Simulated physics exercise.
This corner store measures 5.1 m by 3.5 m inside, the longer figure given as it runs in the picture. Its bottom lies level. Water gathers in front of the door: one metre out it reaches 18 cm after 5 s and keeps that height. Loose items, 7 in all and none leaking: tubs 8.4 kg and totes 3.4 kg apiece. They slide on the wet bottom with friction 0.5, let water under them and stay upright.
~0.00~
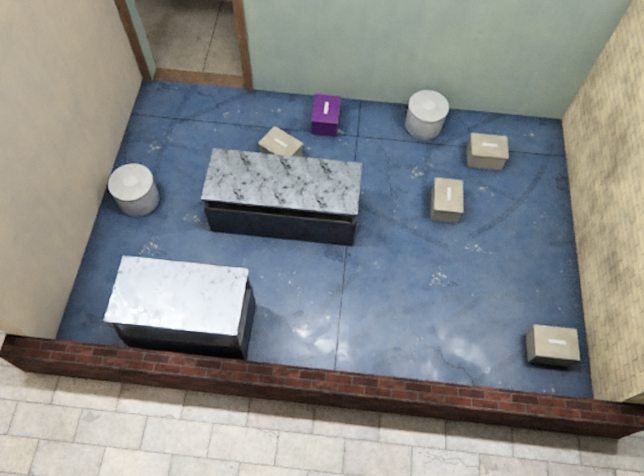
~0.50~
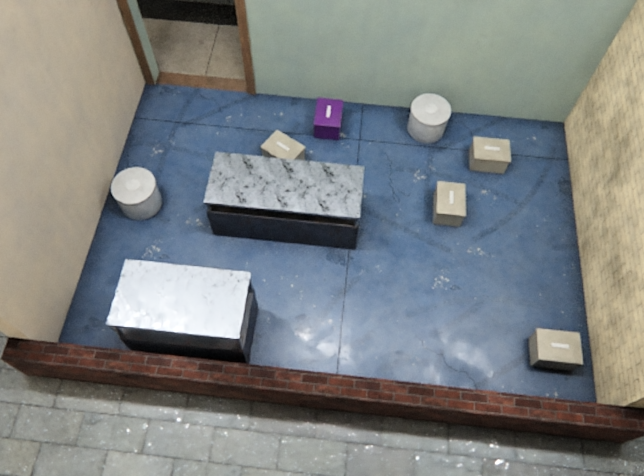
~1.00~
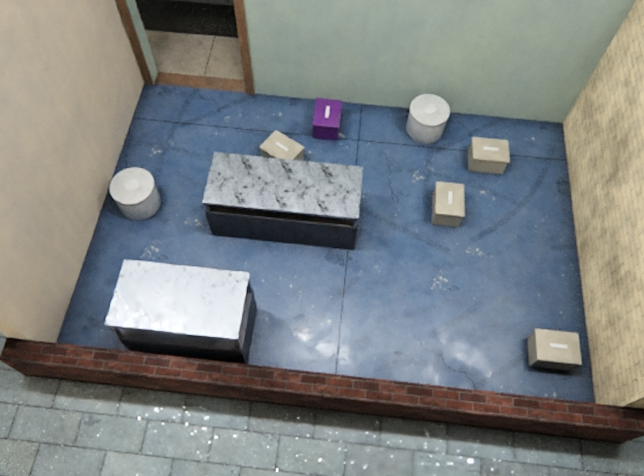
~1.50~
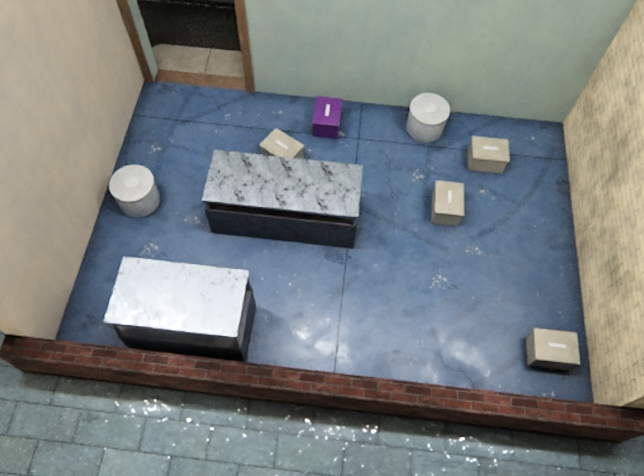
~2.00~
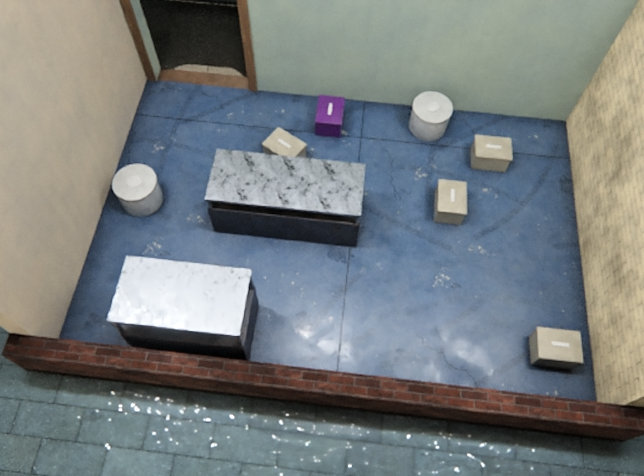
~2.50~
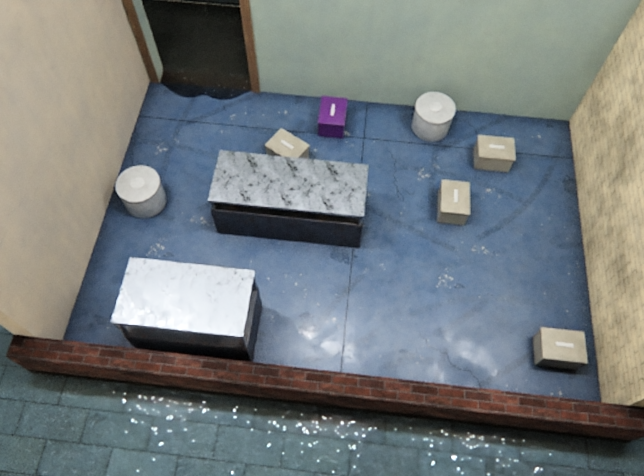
Water darkens the outside paving and doorway, then edges onto the blue floor among still boxes.
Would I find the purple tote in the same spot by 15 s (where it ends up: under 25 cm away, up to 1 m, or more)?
Purple tote is nudged along.
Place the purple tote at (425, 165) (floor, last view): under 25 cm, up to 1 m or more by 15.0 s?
It is nudged along.
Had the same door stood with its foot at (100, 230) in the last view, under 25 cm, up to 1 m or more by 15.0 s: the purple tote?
In that case the purple tote ends far away.
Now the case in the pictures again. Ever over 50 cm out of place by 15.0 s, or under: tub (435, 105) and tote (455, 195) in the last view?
In that order: Less, more.
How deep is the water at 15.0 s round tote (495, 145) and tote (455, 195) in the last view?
About 8 and 11 cm.
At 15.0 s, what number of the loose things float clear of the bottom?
I count 7.
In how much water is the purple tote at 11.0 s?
Roughly 2 cm.
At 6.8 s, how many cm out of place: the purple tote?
Roughly 0 cm by then.
After 3.5 s the purple tote is near (333, 110), 0.0 m from its start, aground; 0 afloat.
After 6.8 s the purple tote is near (333, 110), 0.0 m from its start, aground; 0 afloat.
After 11.0 s the purple tote is near (333, 110), 0.0 m from its start, aground; 3 afloat.
After 15.0 s the purple tote is near (278, 99), 0.6 m from its start, afloat; 7 afloat.
